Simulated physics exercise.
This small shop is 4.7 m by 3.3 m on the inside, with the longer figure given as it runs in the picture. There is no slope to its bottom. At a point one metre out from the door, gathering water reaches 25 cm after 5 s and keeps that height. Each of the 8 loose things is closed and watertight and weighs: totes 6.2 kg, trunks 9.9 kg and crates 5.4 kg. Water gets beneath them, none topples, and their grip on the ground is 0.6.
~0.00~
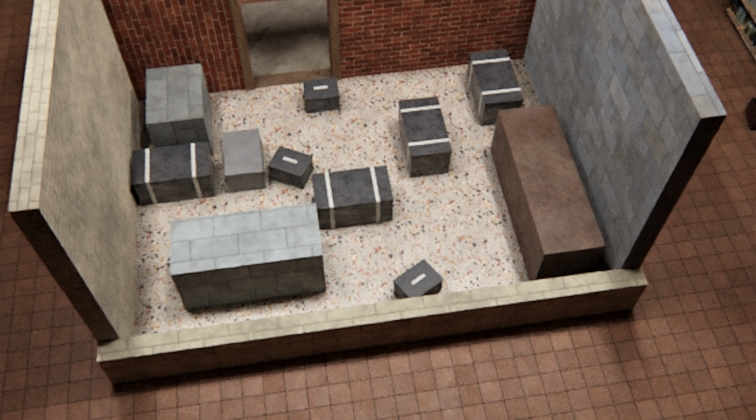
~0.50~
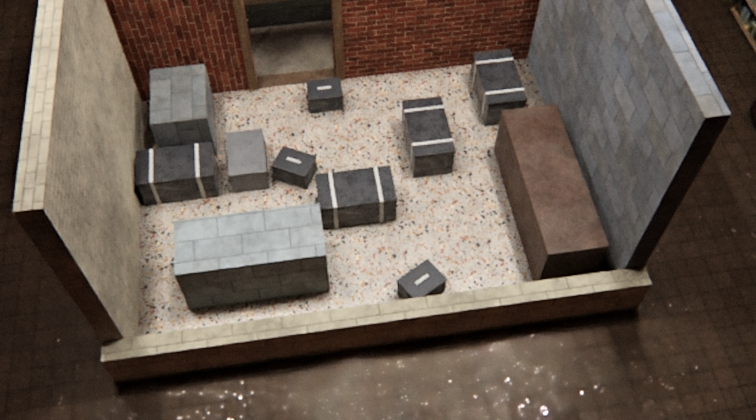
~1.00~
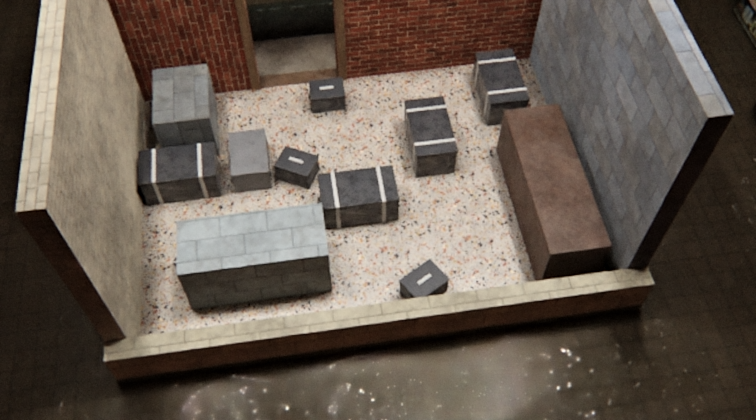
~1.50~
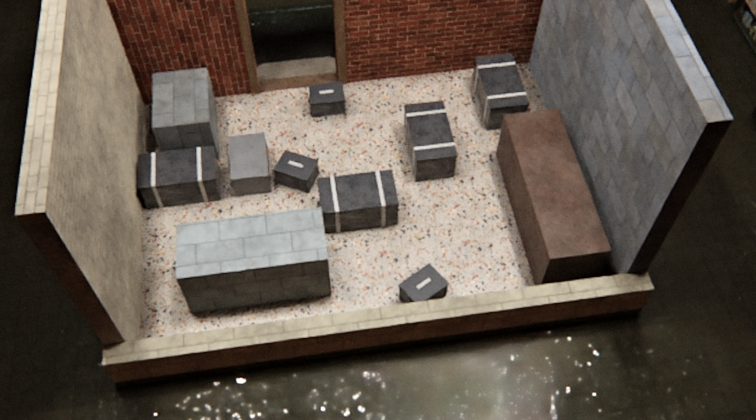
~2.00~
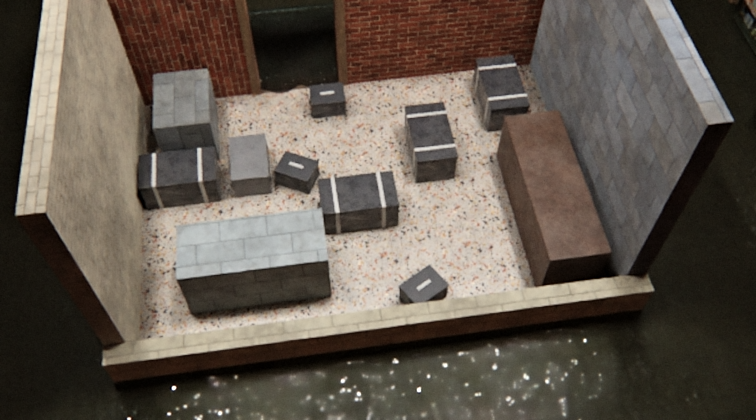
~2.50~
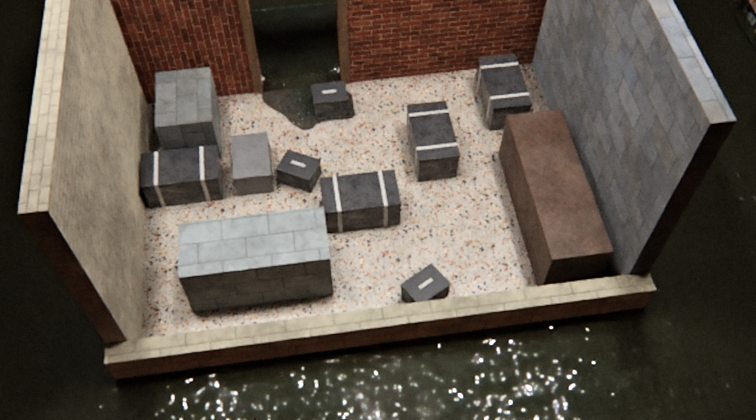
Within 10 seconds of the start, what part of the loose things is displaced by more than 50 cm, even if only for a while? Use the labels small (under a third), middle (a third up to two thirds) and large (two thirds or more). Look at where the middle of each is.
Large.
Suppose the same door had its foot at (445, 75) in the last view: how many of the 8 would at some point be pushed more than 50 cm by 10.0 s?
The answer would then be 3.
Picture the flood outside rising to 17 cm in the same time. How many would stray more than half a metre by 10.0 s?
The count would be 5.
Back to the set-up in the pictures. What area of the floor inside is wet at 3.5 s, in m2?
My estimate is roughly 2.0 m2.
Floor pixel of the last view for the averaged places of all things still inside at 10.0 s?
Mean position approx. (395, 200).
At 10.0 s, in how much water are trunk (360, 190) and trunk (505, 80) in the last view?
Close to 13 and 4 centimetres.
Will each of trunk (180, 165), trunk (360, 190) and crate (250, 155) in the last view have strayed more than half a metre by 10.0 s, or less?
One by one in that order: Below; above; above.
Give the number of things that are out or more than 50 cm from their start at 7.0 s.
By that point, 4.
After 3.5 s 0 of 8 are over 50 cm from their spots; 0 afloat.
After 4.5 s 2 of 8 are over 50 cm from their spots; 1 afloat.
After 7.0 s 4 of 8 are over 50 cm from their spots; 6 afloat.
After 10.0 s 6 of 8 are over 50 cm from their spots, and 6 have been at some point; 8 afloat.
